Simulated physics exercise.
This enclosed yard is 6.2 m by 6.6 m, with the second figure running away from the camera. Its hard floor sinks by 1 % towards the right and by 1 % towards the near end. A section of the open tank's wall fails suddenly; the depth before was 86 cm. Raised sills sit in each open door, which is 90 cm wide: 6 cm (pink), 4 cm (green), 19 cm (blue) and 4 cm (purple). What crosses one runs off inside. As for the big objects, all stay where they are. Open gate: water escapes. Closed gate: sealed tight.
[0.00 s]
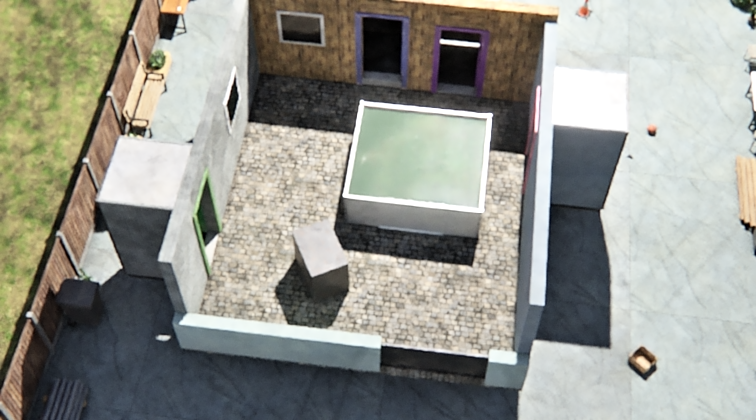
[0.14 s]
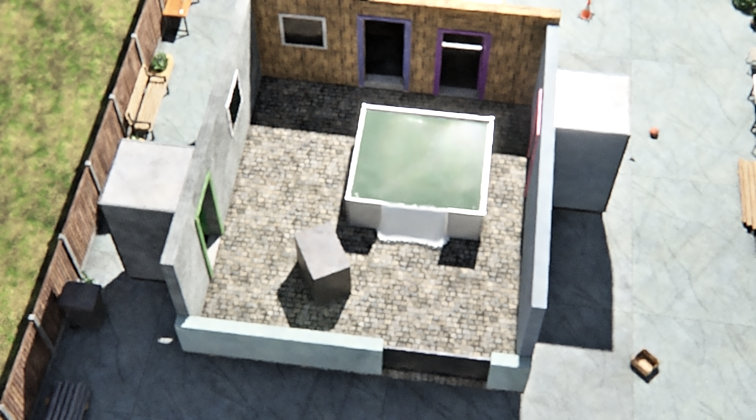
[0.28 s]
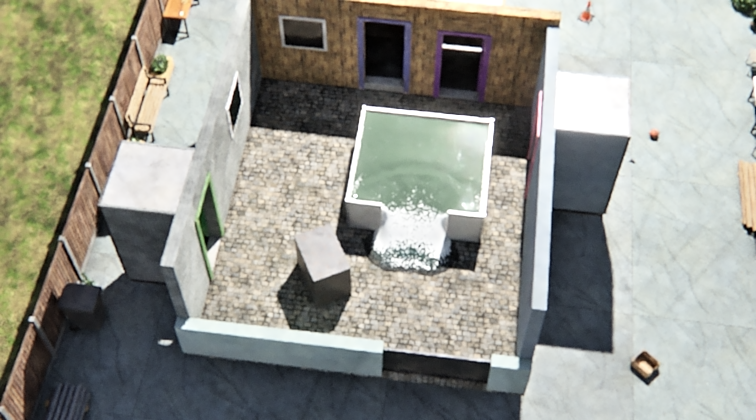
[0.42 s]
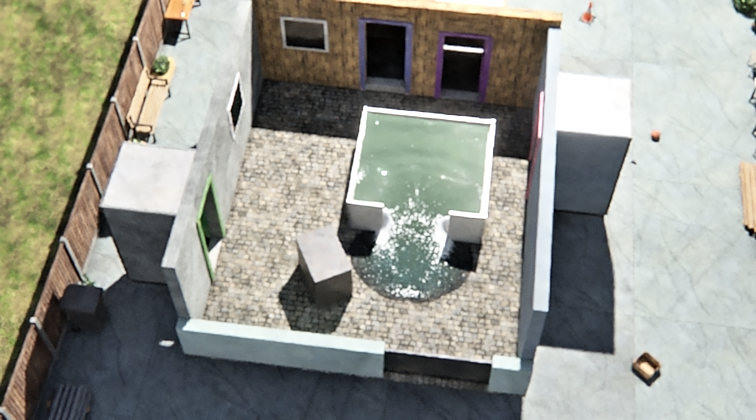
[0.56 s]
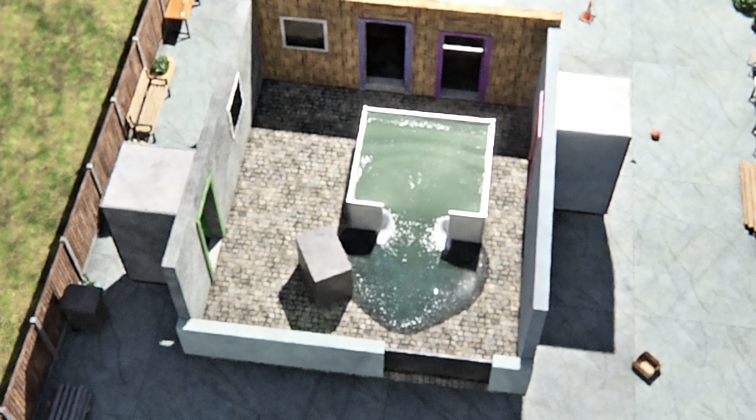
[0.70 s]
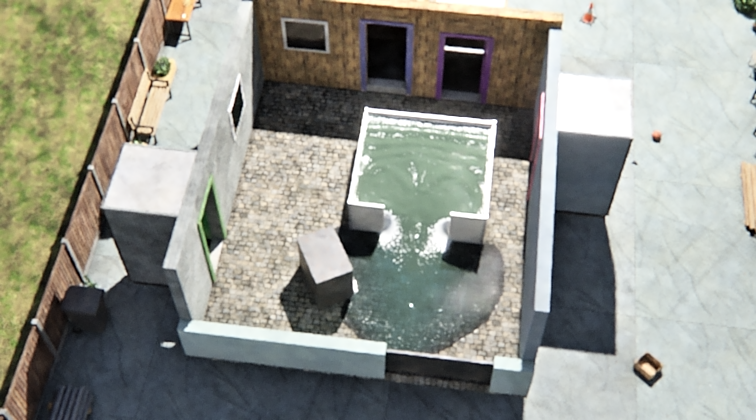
Green-tinted water bursting through the front wall of a raised square tank and spreading across a walled, stone-paved yard past a grey block.
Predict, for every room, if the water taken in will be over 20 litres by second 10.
The pink door will let too much through; the green door will let too much through; the blue door will not let too much through; the purple door will let too much through.
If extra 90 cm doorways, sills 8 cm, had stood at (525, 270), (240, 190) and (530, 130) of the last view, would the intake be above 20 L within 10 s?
Door 1: Higher; door 2: Lower; door 3: Higher.
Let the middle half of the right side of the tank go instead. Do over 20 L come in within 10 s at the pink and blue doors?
Pink goes beyond, blue stays inside, judged against that limit.
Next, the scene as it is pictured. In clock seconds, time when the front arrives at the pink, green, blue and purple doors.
Door times: Pink 3.4 s / green 2.4 s / blue 5.5 s / purple 4.5 s.
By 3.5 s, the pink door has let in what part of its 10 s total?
That works out near 0%.
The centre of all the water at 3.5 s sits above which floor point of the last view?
It lies at roughly (410, 254) in pixels.
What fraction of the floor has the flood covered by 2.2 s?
About 40 per cent.
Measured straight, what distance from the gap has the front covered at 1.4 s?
That comes to near 3.8 m out.
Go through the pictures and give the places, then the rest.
In the first picture, the open tank at (419, 157) is whole and still, 86 cm deep.
In the second picture, the front is at (379, 235), 0.7 m from the gap at (414, 223); 0.4 m2 of floor is under water; 86 cm left at the back of the open tank.
In the third picture, water pours out at (414, 225) and has run 1.0 m, to (378, 262); typically 15 cm deep outside, 86 cm at the open tank's back.
In the fourth picture, water pours out at (415, 227) and has run 1.6 m, to (419, 300); typically 11 cm deep outside, 85 cm at the open tank's back.
In the fifth picture, water pours out at (415, 226) and has run 2.3 m, to (406, 331); typically 7 cm deep outside, 79 cm at the open tank's back.
In the sixth picture, water pours out at (417, 227) and has run 2.9 m, to a hidden place; typically 6 cm deep outside, 73 cm at the open tank's back.
After 1.4 s water covers 30 % of the floor and is deepest (55 cm) near (358, 349); pink door not reached, green door not reached, blue door not reached, purple door not reached.
After 2.2 s water covers 40 % of the floor and is deepest (56 cm) near (507, 376); pink door not reached, green door not reached, blue door not reached, purple door not reached.
After 3.5 s water covers 60 % of the floor and is deepest (42 cm) near (517, 377); pink door 6 cm at the sill, 0 L in, green door 12 cm at the sill, 20 L in, blue door not reached, purple door not reached.
After 6.0 s water covers 100 % of the floor and is deepest (28 cm) near (507, 376); pink door 10 cm at the sill, 15 L in, green door 13 cm at the sill, 89 L in, blue door 4 cm at the sill, 0 L in, purple door 10 cm at the sill, 14 L in.
After 10.0 s water covers 100 % of the floor and is deepest (20 cm) near (517, 377); pink door 12 cm at the sill, 53 L in, green door 9 cm at the sill, 179 L in, blue door 18 cm at the sill, 0 L in, purple door 9 cm at the sill, 72 L in.
